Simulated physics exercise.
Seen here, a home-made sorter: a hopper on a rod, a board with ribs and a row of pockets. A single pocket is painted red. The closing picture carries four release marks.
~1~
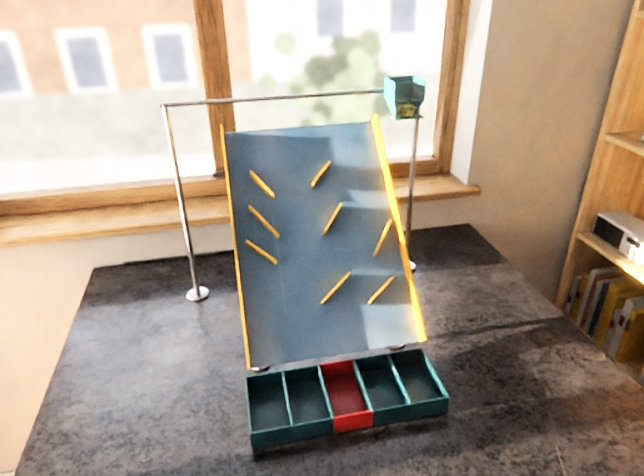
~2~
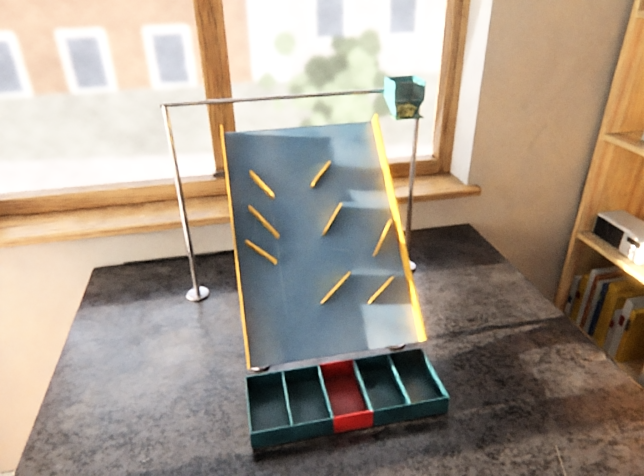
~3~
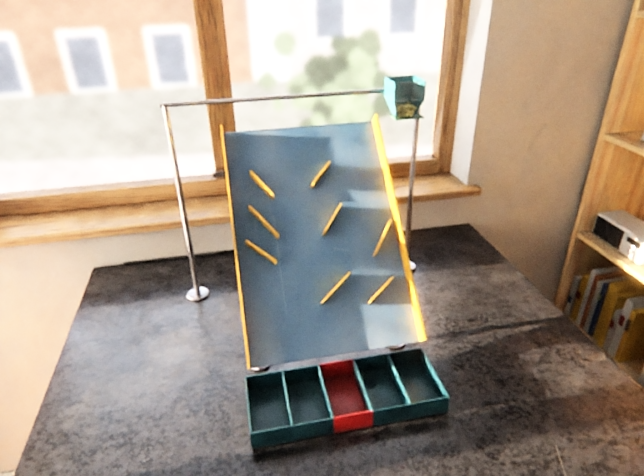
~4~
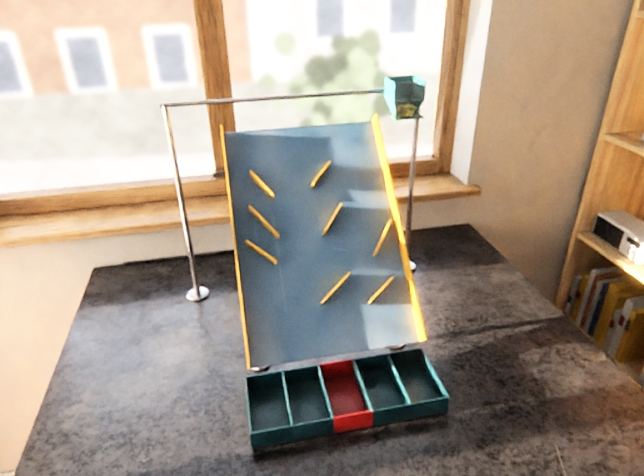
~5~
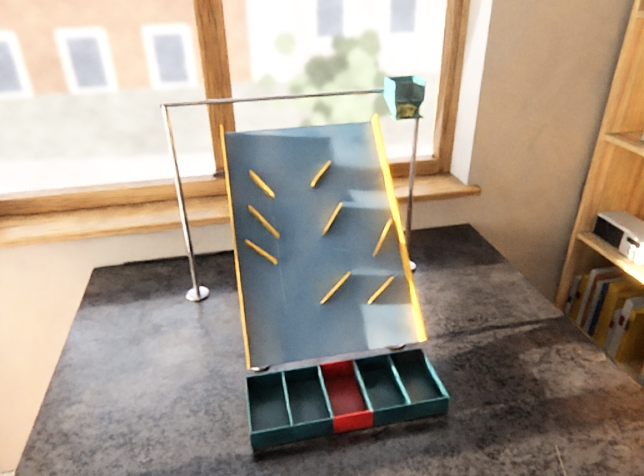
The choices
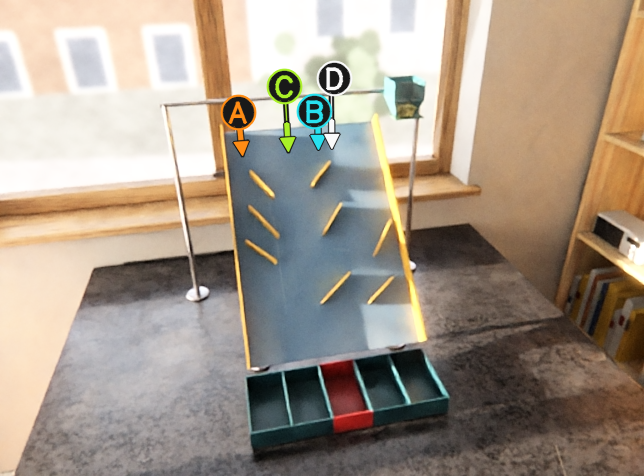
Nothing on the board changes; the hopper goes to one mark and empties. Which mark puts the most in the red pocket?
D beats the others.
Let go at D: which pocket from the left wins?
The third.
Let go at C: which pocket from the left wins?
It is the second one.
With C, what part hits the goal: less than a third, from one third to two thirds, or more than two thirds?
Less than a third.
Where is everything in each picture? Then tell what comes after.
In the first frame, hopper at (403, 109), soya beans, door shut.
In the second frame, ribs (250, 170) to (273, 195), (312, 183) to (330, 161), (249, 205) to (279, 235).
In the third frame, ribs (324, 232) to (341, 203), (246, 240) to (277, 261), (376, 253) to (391, 220).
In the fourth frame, ribs (323, 301) to (350, 272), (371, 301) to (393, 277).
In the fifth frame, red pocket at (353, 421), number 3 of 5 from the left.
On the marked copy, mark A meets the board at (242, 150); mark B meets the board at (318, 144); mark C meets the board at (288, 146); mark D meets the board at (331, 143).
Choosing A, a small part in the red pocket, about two thirds in other pockets, about a quarter outside the box.
Choosing B, a small part in the red pocket, about two thirds in other pockets, about a quarter outside the box.
Choosing C, about a quarter in the red pocket, about two thirds in other pockets, a small part outside the box.
Choosing D, about a third in the red pocket, about half in other pockets, a small part outside the box.
